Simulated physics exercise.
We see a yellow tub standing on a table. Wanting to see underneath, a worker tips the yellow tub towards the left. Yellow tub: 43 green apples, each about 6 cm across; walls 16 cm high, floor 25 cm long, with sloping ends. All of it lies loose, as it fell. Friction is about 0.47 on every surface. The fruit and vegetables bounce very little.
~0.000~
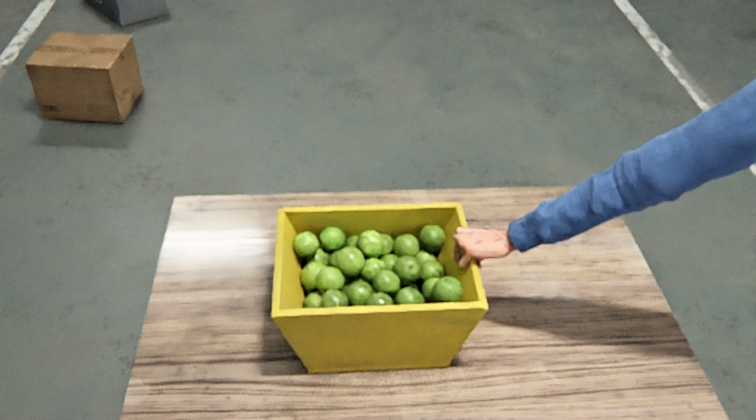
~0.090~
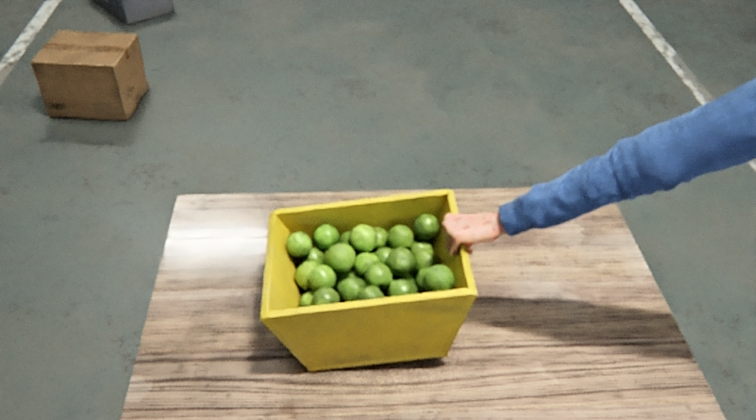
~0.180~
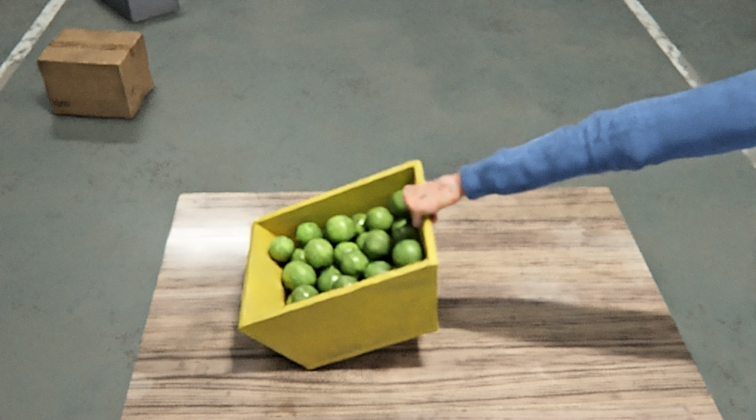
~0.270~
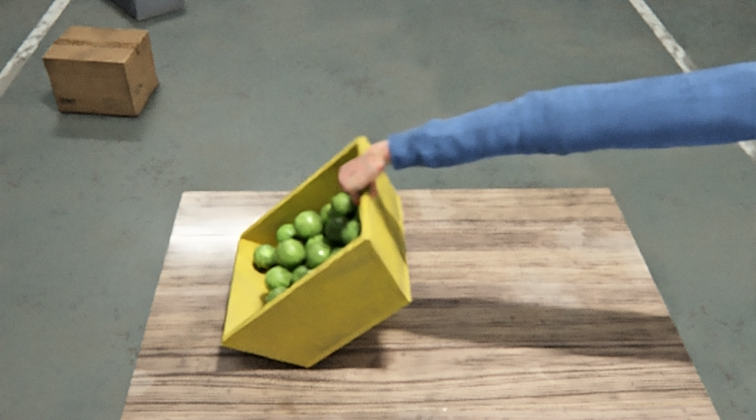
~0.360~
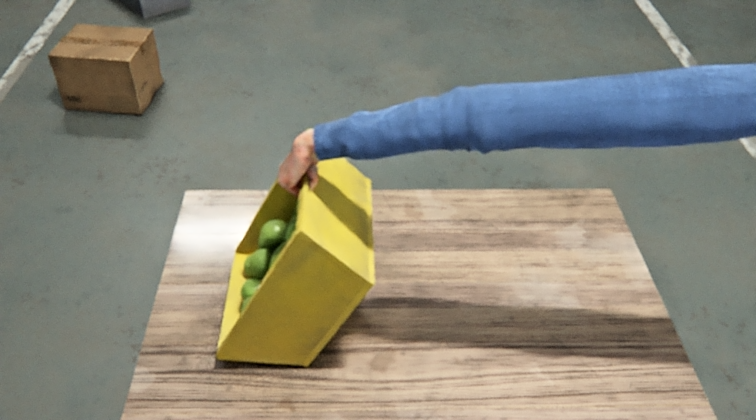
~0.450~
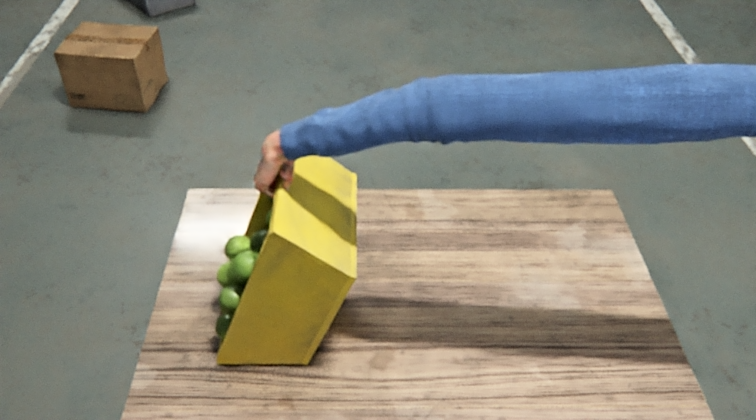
A yellow tub full of green apples stands upright on a wooden table, a blue-sleeved arm reaching from the right to its right edge. The hand pushes that side up and over to the left, tilting the tub steeply until it leans far over, the apples bunched at its open left side.
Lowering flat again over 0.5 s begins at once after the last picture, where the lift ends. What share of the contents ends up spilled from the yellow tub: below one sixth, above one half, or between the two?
The yellow tub spills between one sixth and one half of its contents.
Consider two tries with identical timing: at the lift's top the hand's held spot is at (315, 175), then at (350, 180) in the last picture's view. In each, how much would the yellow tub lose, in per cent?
The yellow tub would lose 10 per cent in the first try and 0 per cent in the second.
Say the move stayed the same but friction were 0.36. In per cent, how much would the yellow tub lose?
In that case the yellow tub sheds 40 per cent of its load.
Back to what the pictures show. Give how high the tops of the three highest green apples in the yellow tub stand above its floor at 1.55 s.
12 cm, more or less.
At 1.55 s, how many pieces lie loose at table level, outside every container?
Near 5, give or take.
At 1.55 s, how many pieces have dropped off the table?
Estimate - about 12 in total.
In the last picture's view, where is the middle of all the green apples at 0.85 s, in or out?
Centred roughly at (310, 294).
After 0.63 s, tilt 49°; 11 of 43 out of the yellow tub.
After 0.85 s, tilt 7°; 16 of 43 out of the yellow tub.
After 1.16 s, tilt 0°; 16 of 43 out of the yellow tub.
Outcome (at 1.55 s), 16 of 43 out of the yellow tub. Asked share, 16 of 43, 37 per cent.
